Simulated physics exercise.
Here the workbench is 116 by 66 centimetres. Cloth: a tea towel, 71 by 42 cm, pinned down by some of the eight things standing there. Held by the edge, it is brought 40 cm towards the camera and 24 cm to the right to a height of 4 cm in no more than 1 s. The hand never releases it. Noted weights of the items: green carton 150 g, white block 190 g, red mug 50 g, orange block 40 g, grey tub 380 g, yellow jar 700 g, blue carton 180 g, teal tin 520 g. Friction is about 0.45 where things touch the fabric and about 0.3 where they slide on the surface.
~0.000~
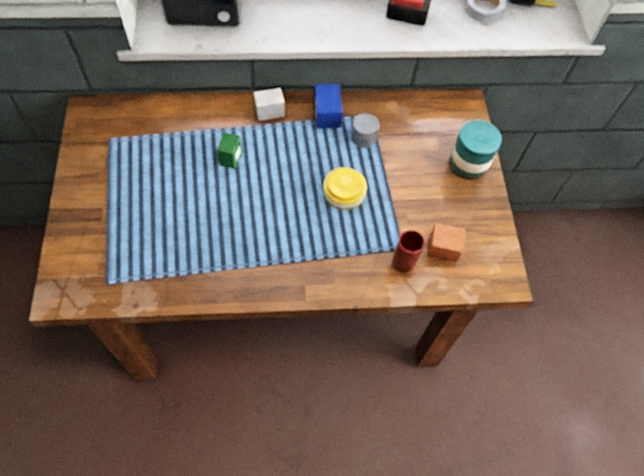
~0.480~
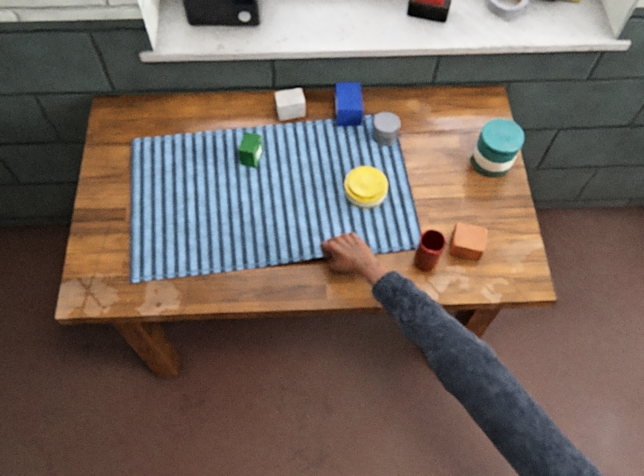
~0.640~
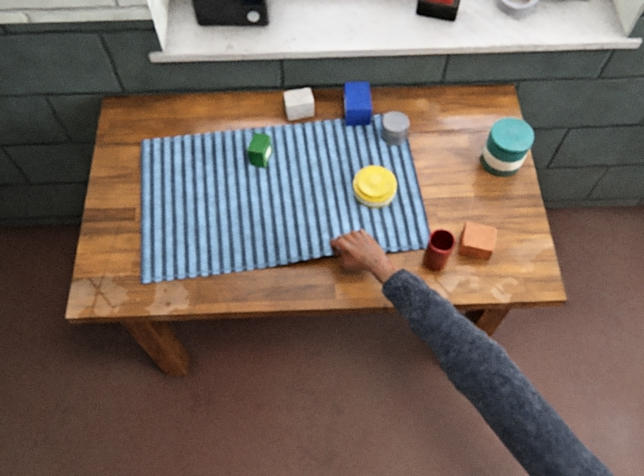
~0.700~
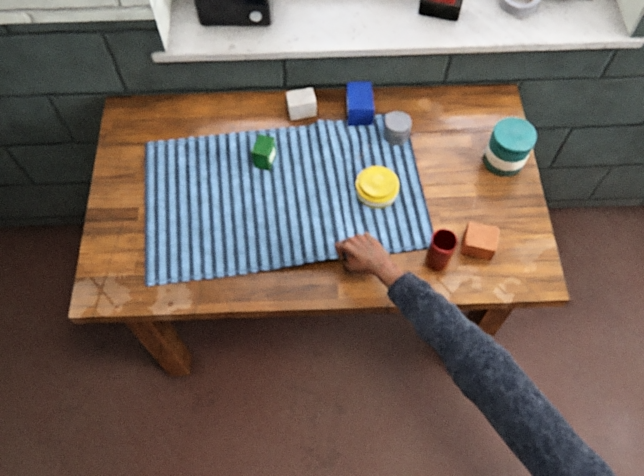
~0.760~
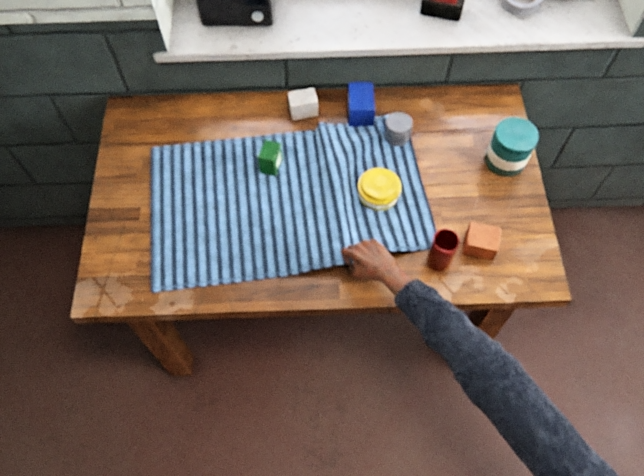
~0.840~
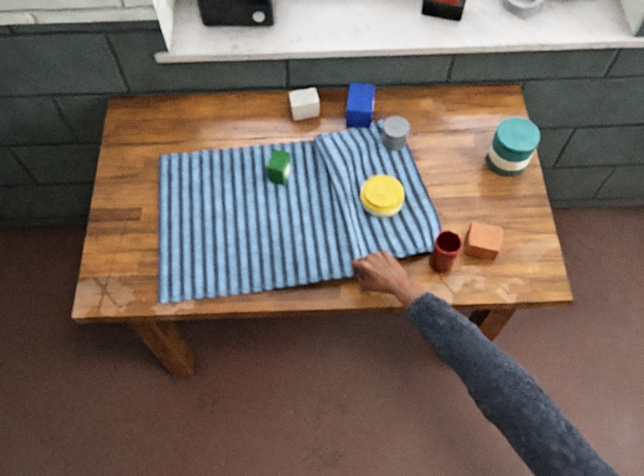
A hand gripping the near edge of a striped blue cloth, pulling it slightly towards the camera, green block and yellow jar shifting along.
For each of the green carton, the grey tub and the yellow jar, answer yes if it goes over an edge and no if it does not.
Answers: Green carton yes, grey tub yes, yellow jar yes.
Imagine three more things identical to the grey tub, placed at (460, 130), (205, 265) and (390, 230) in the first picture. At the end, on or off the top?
In turn: Stays on, falls off, goes over.
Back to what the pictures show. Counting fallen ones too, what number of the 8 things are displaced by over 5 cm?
It adds up to 4.
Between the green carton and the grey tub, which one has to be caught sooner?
First: Green.
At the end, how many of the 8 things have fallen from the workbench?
Total: 4.
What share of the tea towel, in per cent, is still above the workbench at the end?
Around 0 percent.
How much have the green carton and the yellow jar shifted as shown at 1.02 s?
I'd put the green carton at some 20 centimetres and the yellow jar at some 10 centimetres.
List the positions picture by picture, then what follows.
In the first picture, shows, green carton (229, 142); grey tub (366, 124); yellow jar (346, 182); tea towel corners (106, 284) (109, 139).
In the second picture, shows, tea towel corners (130, 283) (132, 140); grip (329, 256).
In the third picture, shows, tea towel corners (141, 283) (141, 141); grip (338, 254).
In the fourth picture, shows, green carton (263, 144); tea towel corners (145, 286) (146, 143); grip (343, 257).
In the fifth picture, shows, green carton (269, 150); yellow jar (380, 183); tea towel corners (151, 292) (151, 148); grip (350, 263).
In the sixth picture, shows, green carton (279, 159); grey tub (396, 126); yellow jar (383, 190); tea towel corners (158, 303) (159, 156); grip (360, 275).
After 1.0 s, 90 % of the tea towel is still over the top; green carton 18 cm off its start, grey tub 12 cm off its start, yellow jar 12 cm off its start.
After 1.2 s, 65 % of the tea towel is still over the top; green carton 32 cm off its start, grey tub 25 cm off its start, yellow jar 25 cm off its start.
After 1.4 s, 25 % of the tea towel is still over the top; green carton 48 cm off its start at (340, 303), yellow jar 38 cm off its start at (420, 325), grey tub 37 cm off its start at (382, 248).
After 1.6 s, 0 % of the tea towel is still over the top; green carton over the edge, grey tub 54 cm off its start, yellow jar over the edge.
After 3.2 s, 0 % of the tea towel is still over the top; grey tub over the edge, green carton over the edge, yellow jar over the edge, red mug over the edge.
